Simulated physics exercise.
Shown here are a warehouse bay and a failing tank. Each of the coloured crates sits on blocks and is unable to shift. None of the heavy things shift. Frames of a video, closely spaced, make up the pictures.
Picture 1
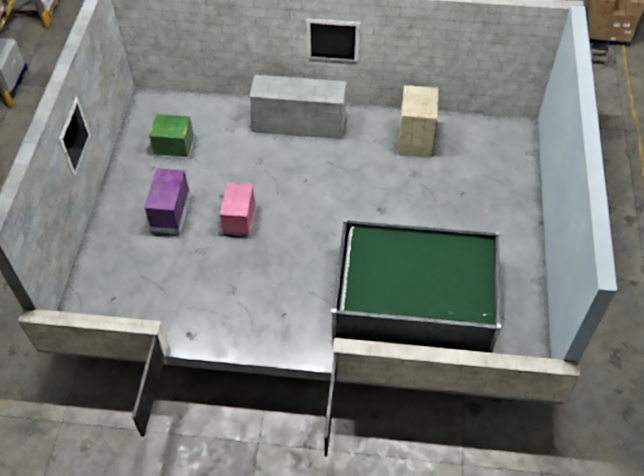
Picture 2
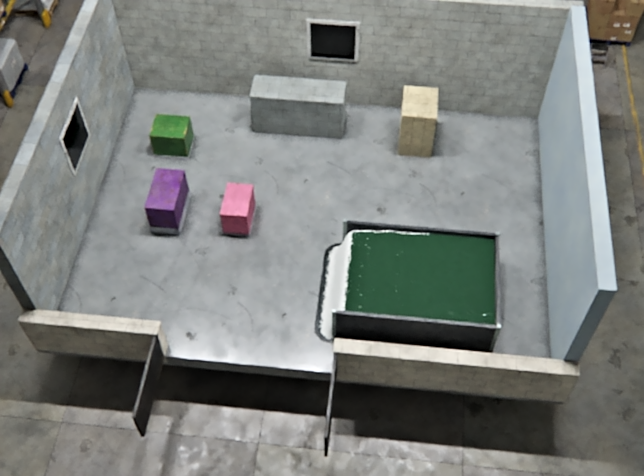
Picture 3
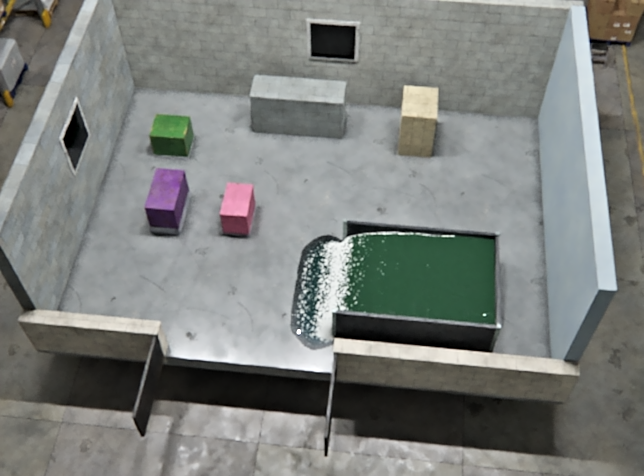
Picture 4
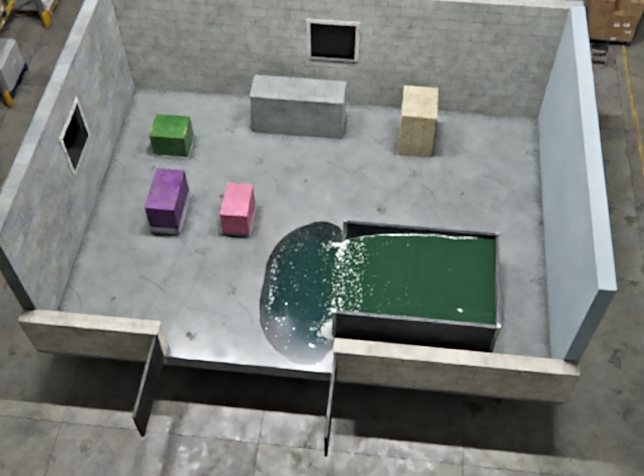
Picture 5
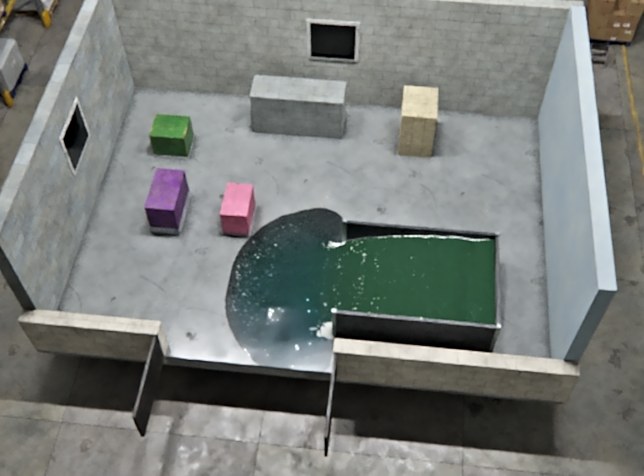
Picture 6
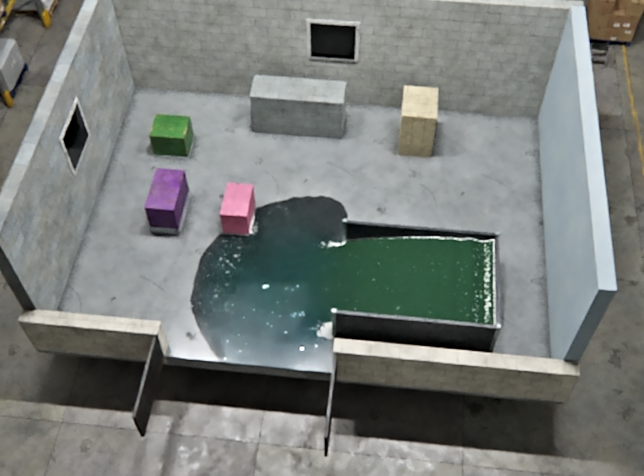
Water pours from the left side of a tank and spreads across the floor, reaching the pink crate.
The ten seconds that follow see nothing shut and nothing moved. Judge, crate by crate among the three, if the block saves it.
Pink crate: Block fails, wet; purple crate: Block fails, wet; green crate: Block fails, wet.
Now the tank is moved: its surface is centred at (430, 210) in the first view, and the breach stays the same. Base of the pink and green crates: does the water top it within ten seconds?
As I see it, the pink crate gets flooded, and the green crate gets flooded too.
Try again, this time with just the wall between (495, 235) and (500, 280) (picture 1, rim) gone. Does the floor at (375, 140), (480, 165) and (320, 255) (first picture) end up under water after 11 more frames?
In the order given, the spots are not soaked, swamped and not soaked.
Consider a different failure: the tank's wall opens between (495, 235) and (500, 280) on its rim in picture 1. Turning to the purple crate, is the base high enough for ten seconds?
Looking at it, purple crate is never reached.
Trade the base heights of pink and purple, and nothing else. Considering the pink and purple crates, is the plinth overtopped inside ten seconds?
Pink crate: Flooded; purple crate: Flooded.
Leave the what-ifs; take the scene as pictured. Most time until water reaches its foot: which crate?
The crate marked green comes last.
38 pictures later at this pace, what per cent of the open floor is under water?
Share estimate: About 65 per cent.
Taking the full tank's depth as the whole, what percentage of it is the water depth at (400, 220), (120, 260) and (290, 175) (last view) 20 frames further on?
About 0, 35 and 6 percent, in that order.
A moment on, water covers 35 % of the floor; the pink crate water round its plinth, the purple crate water round its plinth, the green crate not reached.
Next, water covers 40 % of the floor; the pink crate water round its plinth, the purple crate water round its plinth, the green crate water round its plinth.
Then, water covers 55 % of the floor; the pink crate water round its plinth, the purple crate water round its plinth, the green crate water round its plinth.
Later, water covers 65 % of the floor; the pink crate water round its plinth, the purple crate water round its plinth, the green crate water round its plinth.
In the end, water covers 90 % of the floor; the pink crate was topped, the purple crate was topped, the green crate was topped.
